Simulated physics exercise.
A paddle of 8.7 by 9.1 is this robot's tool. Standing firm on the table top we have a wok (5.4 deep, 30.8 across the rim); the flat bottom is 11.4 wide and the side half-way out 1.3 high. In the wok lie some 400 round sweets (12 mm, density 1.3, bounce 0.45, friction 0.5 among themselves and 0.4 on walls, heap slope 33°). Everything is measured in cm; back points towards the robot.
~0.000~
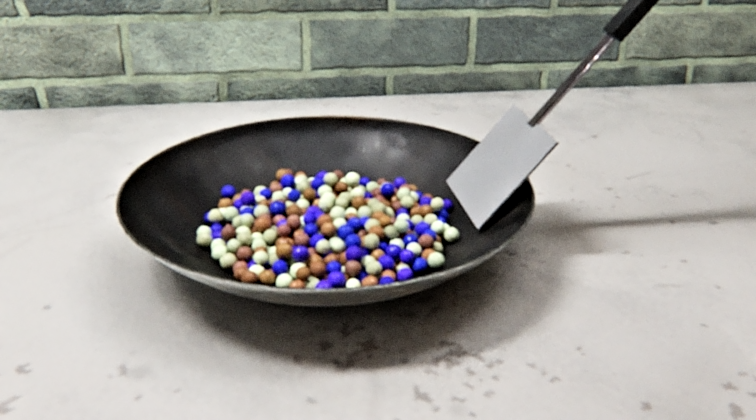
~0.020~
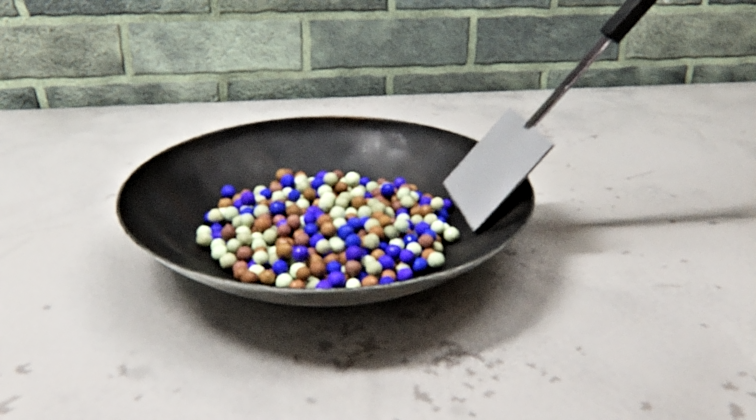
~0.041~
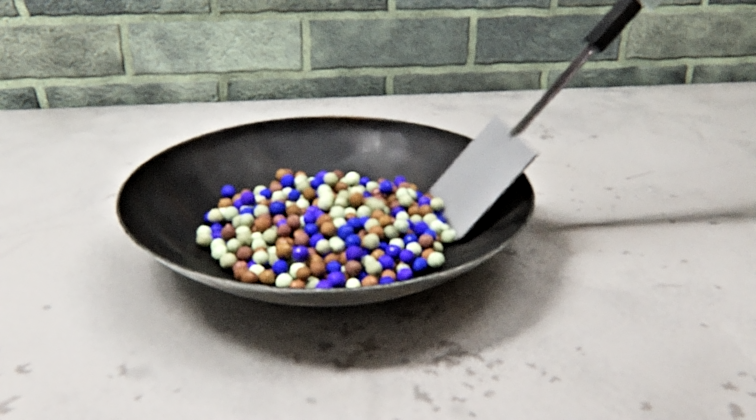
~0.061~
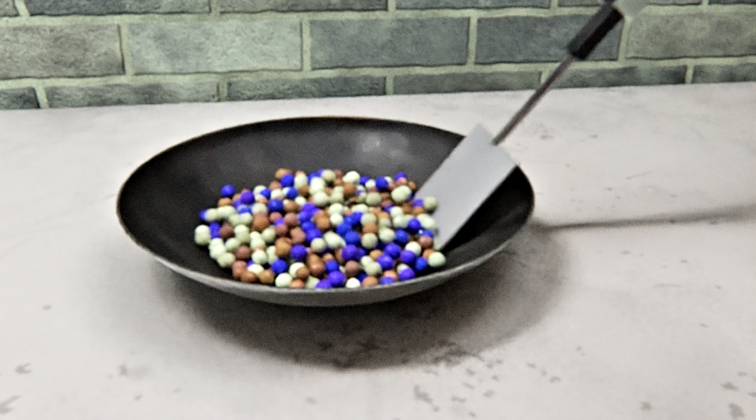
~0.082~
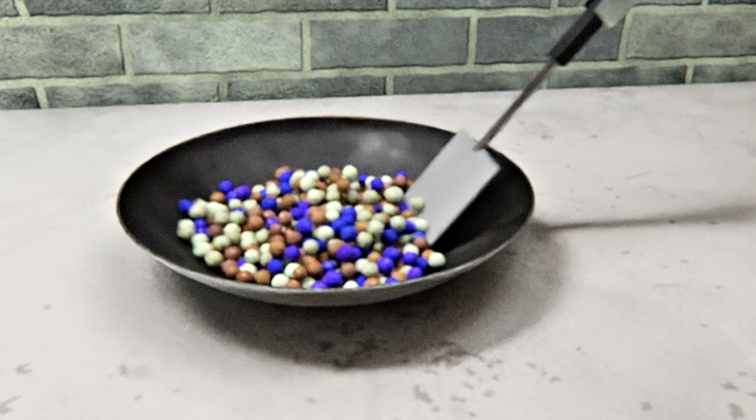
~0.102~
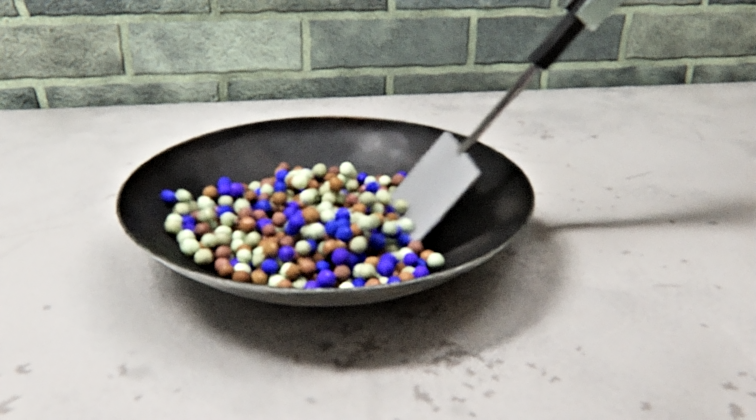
A wide black wok stands on a pale, stained stone-like table top in front of a grey-green brick wall, seen from slightly above by a still camera. It holds a low heap of small round sweets in blue, brown and pale green, with a flat grey paddle on a dark-handled rod slanting in at the right. The paddle slides leftward into the heap, pushing sweets a short way toward the left side.
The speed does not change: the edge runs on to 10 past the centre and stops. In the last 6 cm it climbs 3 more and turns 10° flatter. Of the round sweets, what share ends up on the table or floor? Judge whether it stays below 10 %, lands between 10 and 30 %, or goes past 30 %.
It lands between 10 and 30 %.
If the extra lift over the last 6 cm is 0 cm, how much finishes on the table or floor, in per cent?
I'd say close to 15 per cent.
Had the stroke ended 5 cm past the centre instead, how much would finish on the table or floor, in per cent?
Then roughly 0 percent would finish on the table or floor.
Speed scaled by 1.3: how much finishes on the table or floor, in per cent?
25 %.
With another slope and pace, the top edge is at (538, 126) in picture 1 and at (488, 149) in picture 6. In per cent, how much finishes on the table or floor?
It comes to something like 5 %, give or take.
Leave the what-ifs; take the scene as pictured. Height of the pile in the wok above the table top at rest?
About 5.5 cm above the table.
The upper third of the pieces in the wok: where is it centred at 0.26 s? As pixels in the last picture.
Around (209, 201).
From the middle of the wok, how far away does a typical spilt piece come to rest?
I reckon close to 24 centimetres.
By 0.18 s, sloping 51°, highest piece 6 above the table; 405 in the wok.
By 0.26 s, sloping 48°, highest piece 6 above the table; 405 in the wok.
By 0.50 s, sloping 41°, highest piece 6 above the table; 332 in the wok, 66 on the table or floor, 7 on the blade or in flight.
By 1.55 s, sloping 41°, highest piece 5 above the table; 331 in the wok, 74 on the table or floor.
Final count, 331 in the wok, 74 on the table or floor. That is 18 % on the table or floor.
